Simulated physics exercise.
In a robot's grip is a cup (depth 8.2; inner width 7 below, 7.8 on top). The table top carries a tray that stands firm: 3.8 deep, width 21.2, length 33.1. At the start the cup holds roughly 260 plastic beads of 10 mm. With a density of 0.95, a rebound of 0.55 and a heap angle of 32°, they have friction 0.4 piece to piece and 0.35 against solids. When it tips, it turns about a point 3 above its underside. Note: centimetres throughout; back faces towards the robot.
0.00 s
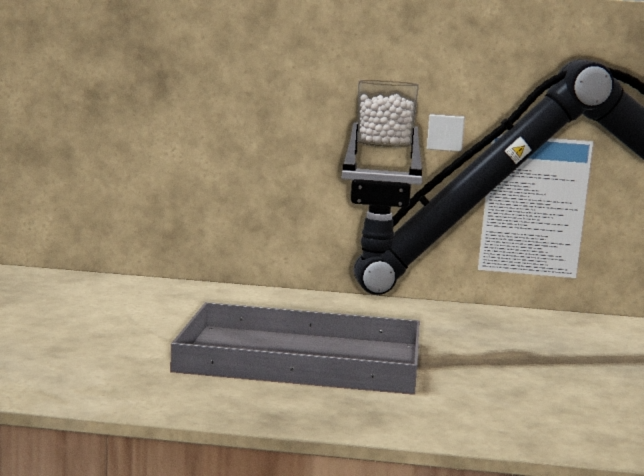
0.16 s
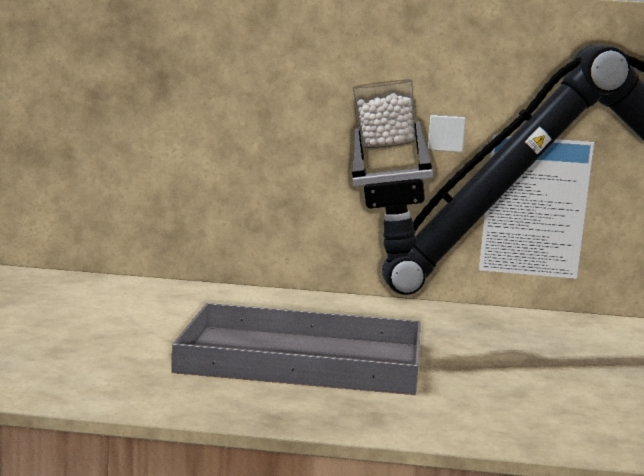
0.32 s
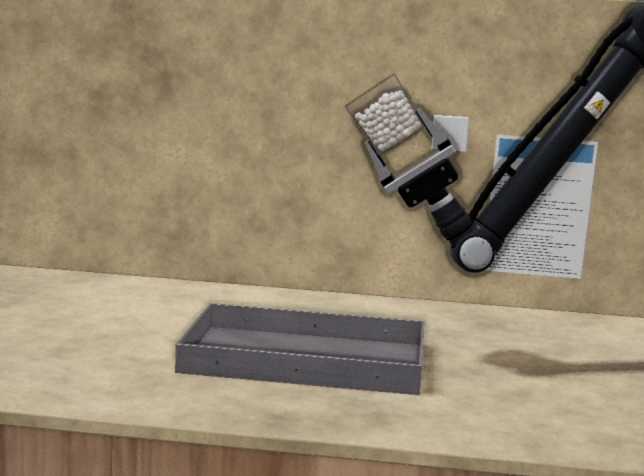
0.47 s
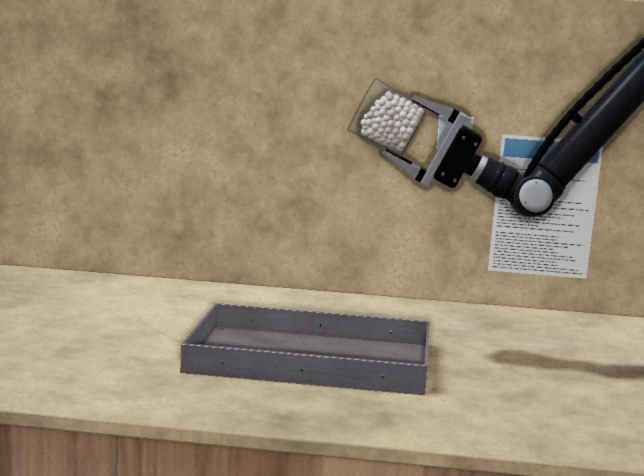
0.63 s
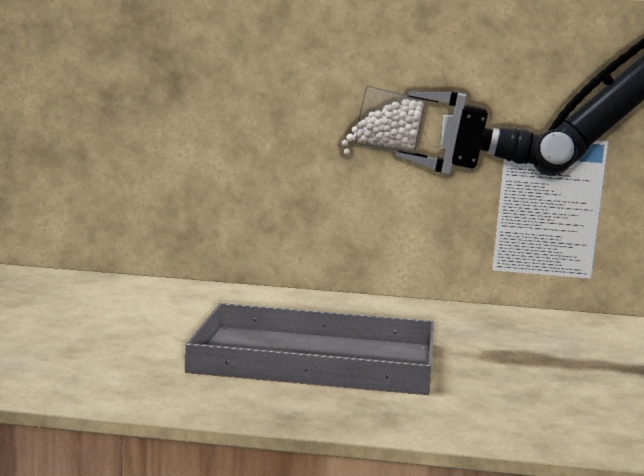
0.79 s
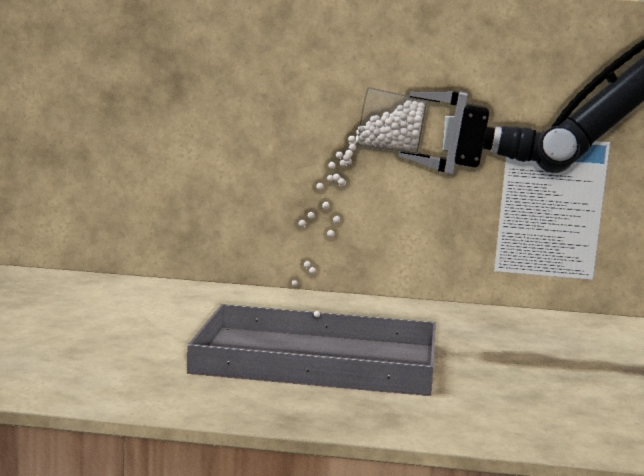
A black robotic arm reaching in from the right grips a clear cup of small whitish beads above a shallow grey tray on a pale mottled counter, seen from the front and slightly above. Behind them, a printed sheet and a small white square hang on a tan wall. The arm swings rightward and tips the cup to the left until beads tumble over its lip in a loose stream.
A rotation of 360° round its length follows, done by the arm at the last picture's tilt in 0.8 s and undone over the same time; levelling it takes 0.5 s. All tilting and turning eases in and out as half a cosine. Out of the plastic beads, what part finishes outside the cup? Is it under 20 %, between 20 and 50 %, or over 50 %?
Over 50 %.
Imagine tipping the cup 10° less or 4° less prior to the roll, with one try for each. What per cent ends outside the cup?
I'd expect some 35 per cent, then some 55 per cent.
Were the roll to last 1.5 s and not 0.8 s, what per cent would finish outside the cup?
It would come to close to 75 per cent.
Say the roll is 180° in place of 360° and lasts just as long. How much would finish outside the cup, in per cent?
That would come to close to 60 in a hundred.
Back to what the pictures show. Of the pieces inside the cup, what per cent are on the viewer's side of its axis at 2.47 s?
Around 35 %.
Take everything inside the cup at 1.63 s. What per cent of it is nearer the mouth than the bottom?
I'd say about 40 %, give or take.
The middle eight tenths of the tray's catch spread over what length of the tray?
24 cm.
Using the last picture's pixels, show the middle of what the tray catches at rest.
Roughly at pixel (274, 354).
After 1.63 s, tipped 84°, highest piece 37 above the table; 133 in the cup, 94 in the tray, 5 on the table or floor, 25 in flight or on a rim.
After 2.47 s, tipped 79°, highest piece 36 above the table; 153 in the tray, 81 in the cup, 11 on the table or floor, 12 in flight or on a rim.
After 3.09 s, upright, highest piece 38 above the table; 165 in the tray, 81 in the cup, 11 on the table or floor.
After 3.79 s, upright, highest piece 38 above the table; 165 in the tray, 81 in the cup, 11 on the table or floor.
At rest, 165 in the tray, 81 in the cup, 11 on the table or floor. That is 68 % outside the cup.
